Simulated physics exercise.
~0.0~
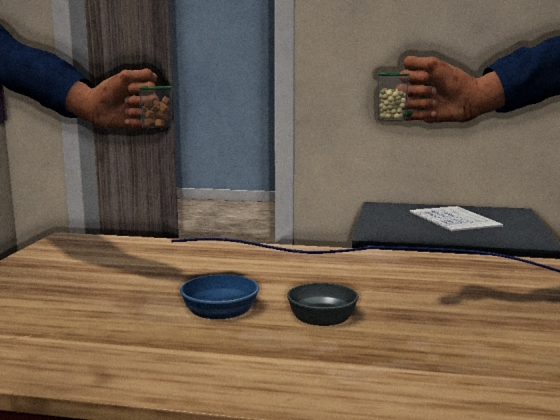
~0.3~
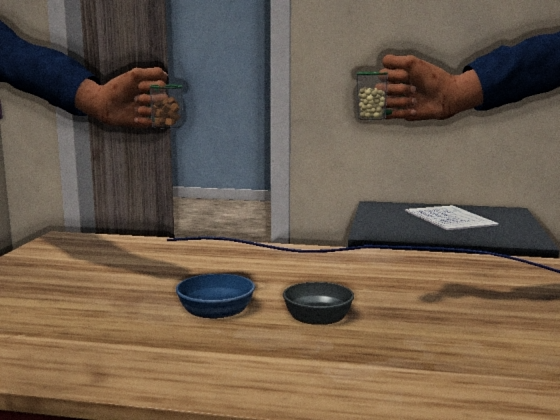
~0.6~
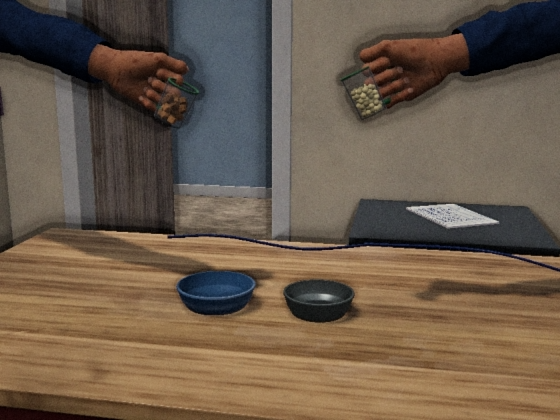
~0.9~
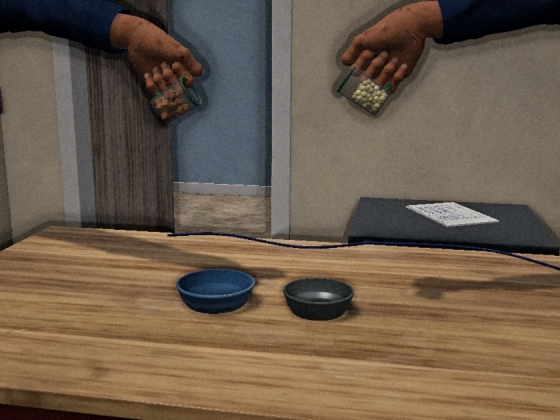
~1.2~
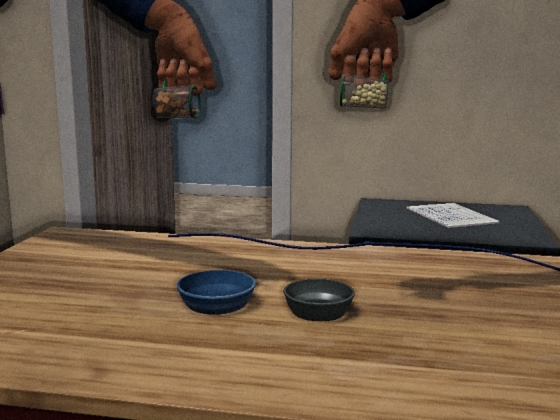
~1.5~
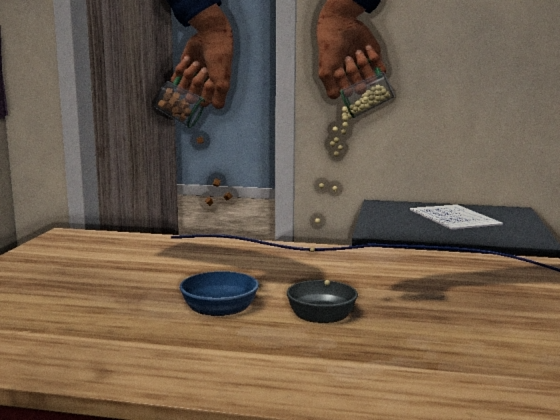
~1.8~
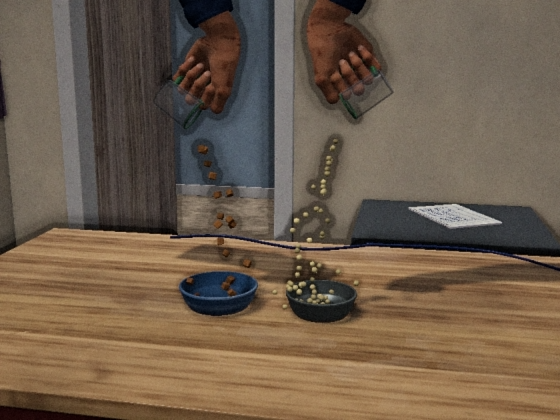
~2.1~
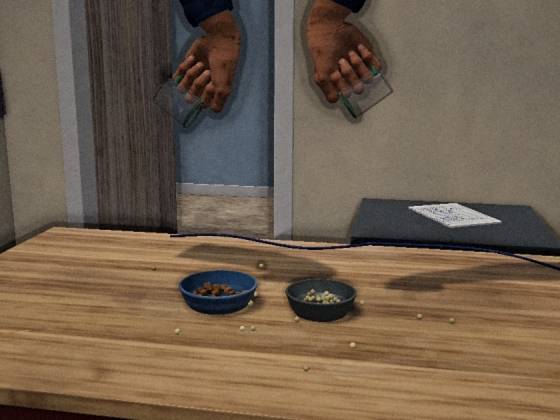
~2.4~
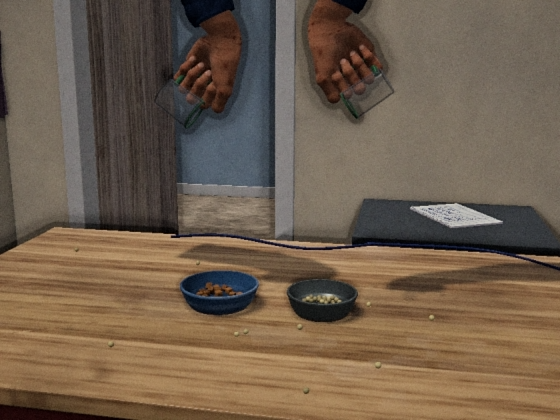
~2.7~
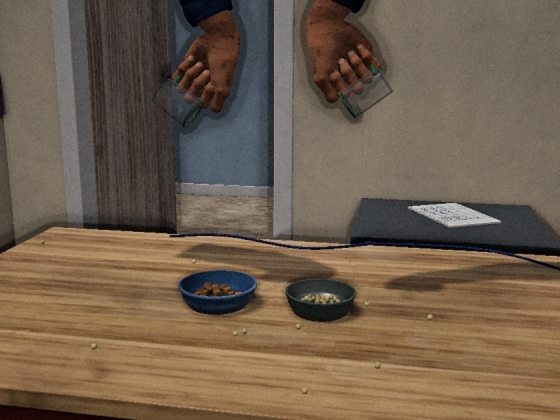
On a wooden table in a plain room, a blue dish and a dark grey dish sit side by side, empty, while two blue-sleeved hands hold clear cups above them. The left cup holds brown pieces and the right one pale, yellowish pieces. The hands move inward and tilt the cups until both lie on their sides, and pieces start to drop. As the cups turn upside down, two streams fall, the pale one bouncing around its dish. The brown pieces all settle in the blue dish, while most pale ones rest in the grey dish and others lie scattered across the table.
